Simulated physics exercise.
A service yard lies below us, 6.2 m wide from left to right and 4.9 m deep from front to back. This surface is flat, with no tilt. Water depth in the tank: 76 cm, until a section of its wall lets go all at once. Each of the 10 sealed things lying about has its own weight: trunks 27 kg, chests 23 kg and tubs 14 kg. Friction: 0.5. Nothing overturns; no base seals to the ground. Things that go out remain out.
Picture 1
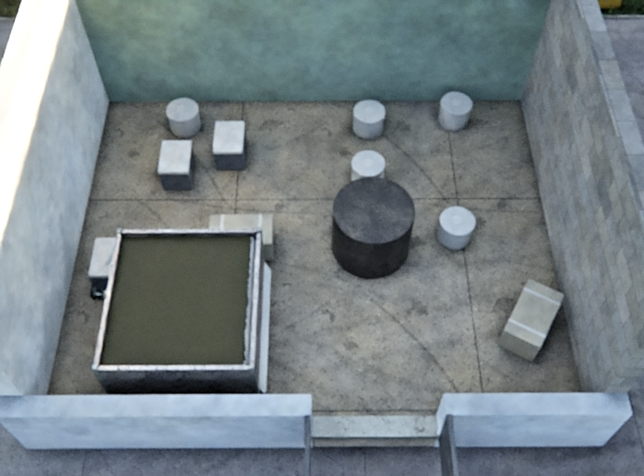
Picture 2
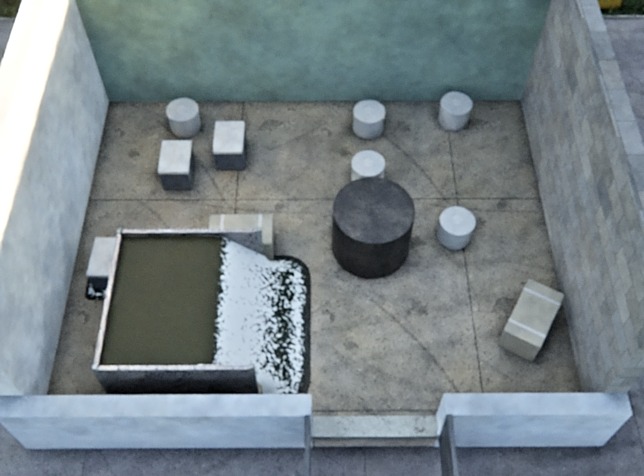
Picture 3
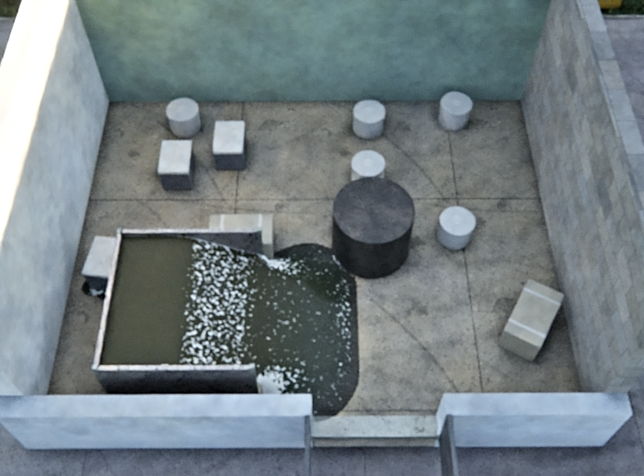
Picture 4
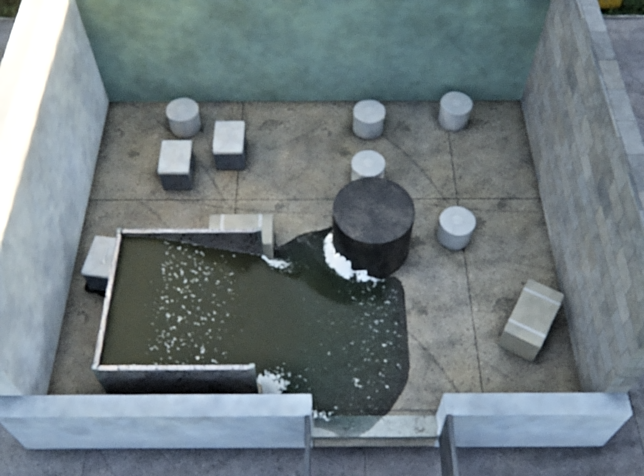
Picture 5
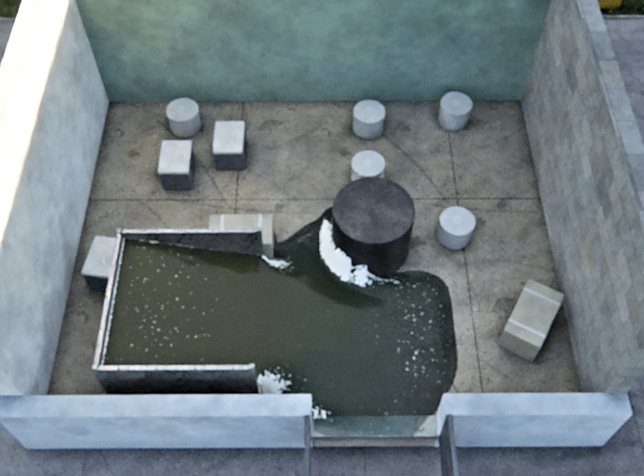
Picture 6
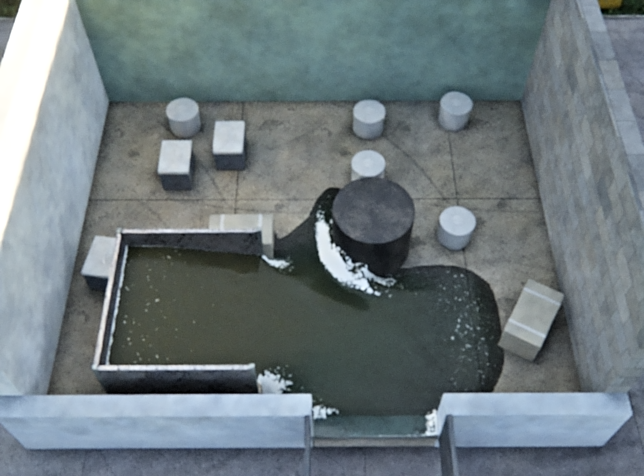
Dark water poured out of the open right side of a square tank, foamed against a big dark cylinder, and spread right across the yard floor while the pale blocks around it barely moved.
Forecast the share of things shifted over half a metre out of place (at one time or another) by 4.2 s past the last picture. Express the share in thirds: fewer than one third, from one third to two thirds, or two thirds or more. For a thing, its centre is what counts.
From one third to two thirds.
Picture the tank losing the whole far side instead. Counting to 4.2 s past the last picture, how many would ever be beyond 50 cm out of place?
In that case the number is 9.
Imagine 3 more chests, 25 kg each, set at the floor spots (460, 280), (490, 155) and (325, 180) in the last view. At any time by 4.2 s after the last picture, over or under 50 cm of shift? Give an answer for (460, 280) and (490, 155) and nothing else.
Listed in order, the answers are beyond half a metre followed by beyond half a metre.
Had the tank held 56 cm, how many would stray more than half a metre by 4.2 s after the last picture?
So the tally would be 3.
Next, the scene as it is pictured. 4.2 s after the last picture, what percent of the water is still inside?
Around 84 per cent of the water is still in there.
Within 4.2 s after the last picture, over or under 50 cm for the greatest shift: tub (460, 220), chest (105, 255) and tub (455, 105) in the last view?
First exceeding it, second falling below it, third exceeding it.
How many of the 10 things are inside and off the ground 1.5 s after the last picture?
Count: 1.
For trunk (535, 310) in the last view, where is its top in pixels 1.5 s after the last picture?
Position: About (558, 281).
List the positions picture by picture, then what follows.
In the first frame, a chest at (108, 256) rests on the ground; a trunk at (535, 312) rests on the ground; 2.7 m2 under water; 0 of 10 have shifted.
In the second frame, a chest at (107, 256), on the bottom; a trunk at (535, 312), on the bottom; 3.8 m2 under water; 0 of 10 have shifted.
In the third frame, a chest at (104, 256) rests on the ground, 5 cm from its start; a trunk at (535, 312), on the bottom; water covers 5.1 m2; 0 of 10 have shifted.
In the fourth frame, a chest at (104, 256), on the bottom, 5 cm from its start; a trunk at (535, 312), on the bottom; 6.4 m2 under water; 1 of 10 have shifted.
In the fifth frame, a chest at (104, 256), on the bottom, 5 cm from its start; a trunk at (535, 312) rests on the ground; 7.7 m2 under water; 1 of 10 have shifted.
In the sixth frame, a chest at (104, 256) rests on the ground, 5 cm from its start; a trunk at (535, 312) rests on the ground; water covers 9.1 m2; 1 of 10 have shifted.
Then, 0.4 s after the last picture 0 of 10 are over 50 cm from their spots; 0 afloat.
Then, 1.5 s after the last picture 0 of 10 are over 50 cm from their spots; 1 afloat.
Then, 2.8 s after the last picture 2 of 10 are over 50 cm from their spots; 2 afloat.
Then, 4.2 s after the last picture 4 of 10 are over 50 cm from their spots, and 4 have been at some point; 4 afloat.
